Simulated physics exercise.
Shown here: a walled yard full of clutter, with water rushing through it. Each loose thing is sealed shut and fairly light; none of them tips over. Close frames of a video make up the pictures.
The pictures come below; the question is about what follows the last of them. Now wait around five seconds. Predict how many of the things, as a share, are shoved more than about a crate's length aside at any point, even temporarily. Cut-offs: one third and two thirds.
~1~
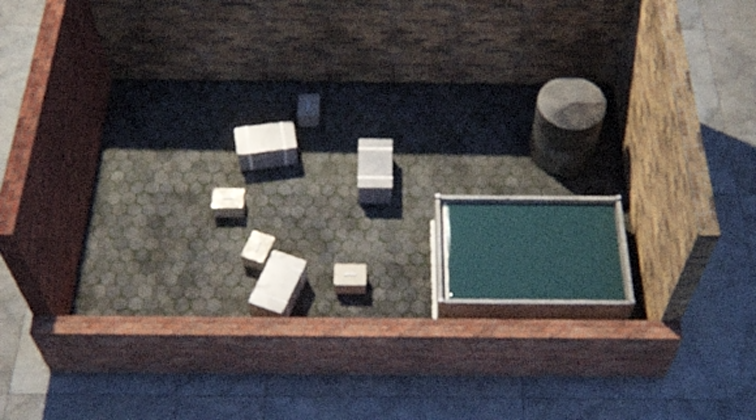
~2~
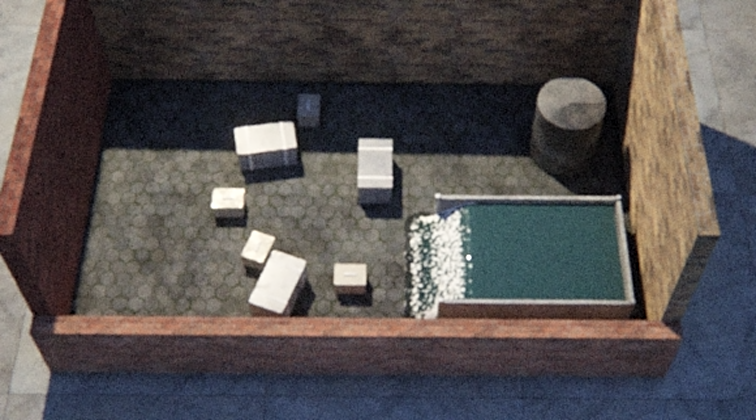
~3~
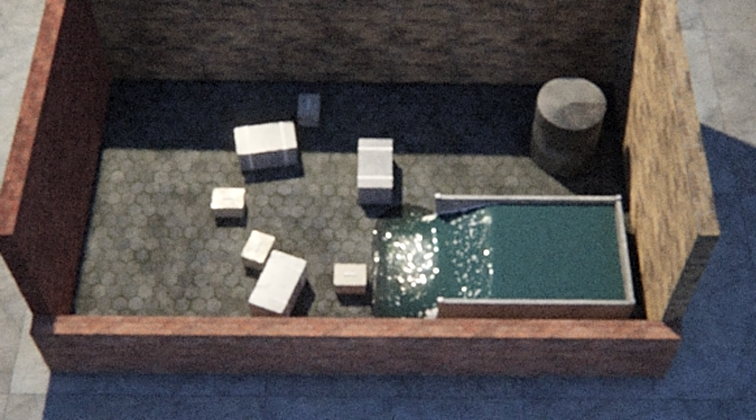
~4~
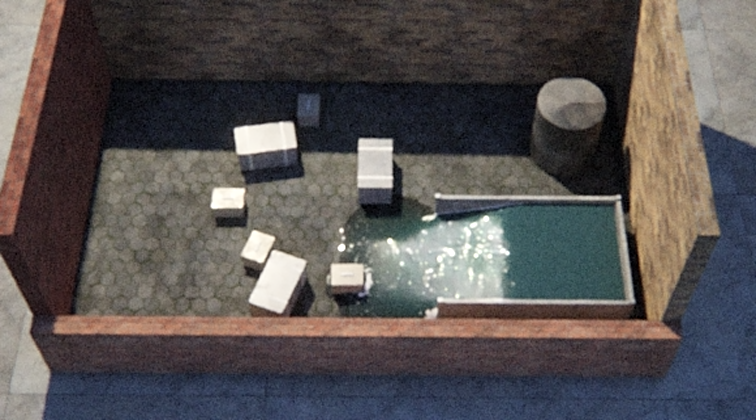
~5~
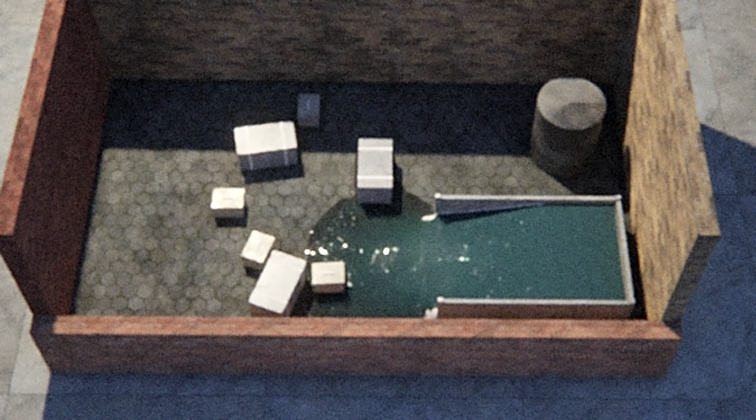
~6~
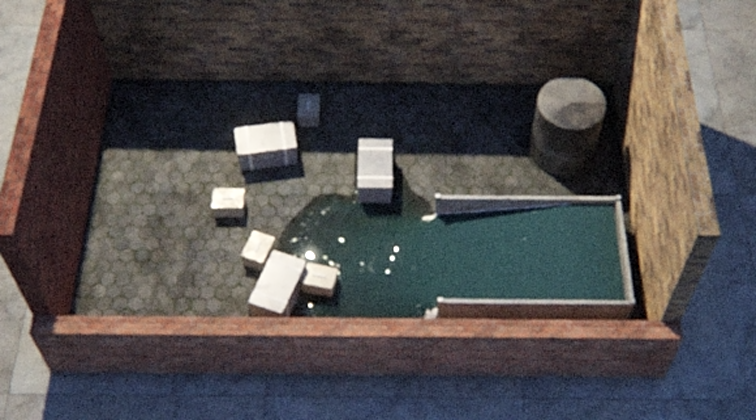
A third to two thirds of the things get pushed well away.
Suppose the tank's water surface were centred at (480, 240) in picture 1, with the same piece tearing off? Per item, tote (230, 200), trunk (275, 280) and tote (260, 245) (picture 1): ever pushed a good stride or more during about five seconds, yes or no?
The first: Travelled far enough; the second: Travelled far enough; the third: Travelled far enough.
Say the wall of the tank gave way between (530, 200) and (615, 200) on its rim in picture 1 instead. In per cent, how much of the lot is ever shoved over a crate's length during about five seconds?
About 10 per cent.
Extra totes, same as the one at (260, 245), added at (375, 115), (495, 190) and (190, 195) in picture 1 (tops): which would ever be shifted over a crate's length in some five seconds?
Results - 1: Doesn't go far; 2: Doesn't go far; 3: Ends up far away.
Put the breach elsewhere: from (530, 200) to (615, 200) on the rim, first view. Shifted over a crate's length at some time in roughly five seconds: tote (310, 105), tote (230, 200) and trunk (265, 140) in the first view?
Travels that far, falls short, falls short.
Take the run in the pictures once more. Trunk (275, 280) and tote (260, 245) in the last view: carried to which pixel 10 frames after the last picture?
Estimated: (187, 272); (109, 260).
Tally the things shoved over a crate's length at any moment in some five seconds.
That makes 4.
A moment on, 0 of 7 are well off their spots; 1 afloat.
Next, 4 of 7 are well off their spots; 2 afloat.
Later, 4 of 7 are well off their spots; 4 afloat.
In the end, 4 of 7 are well off their spots, and 4 have been at some point; 3 afloat.
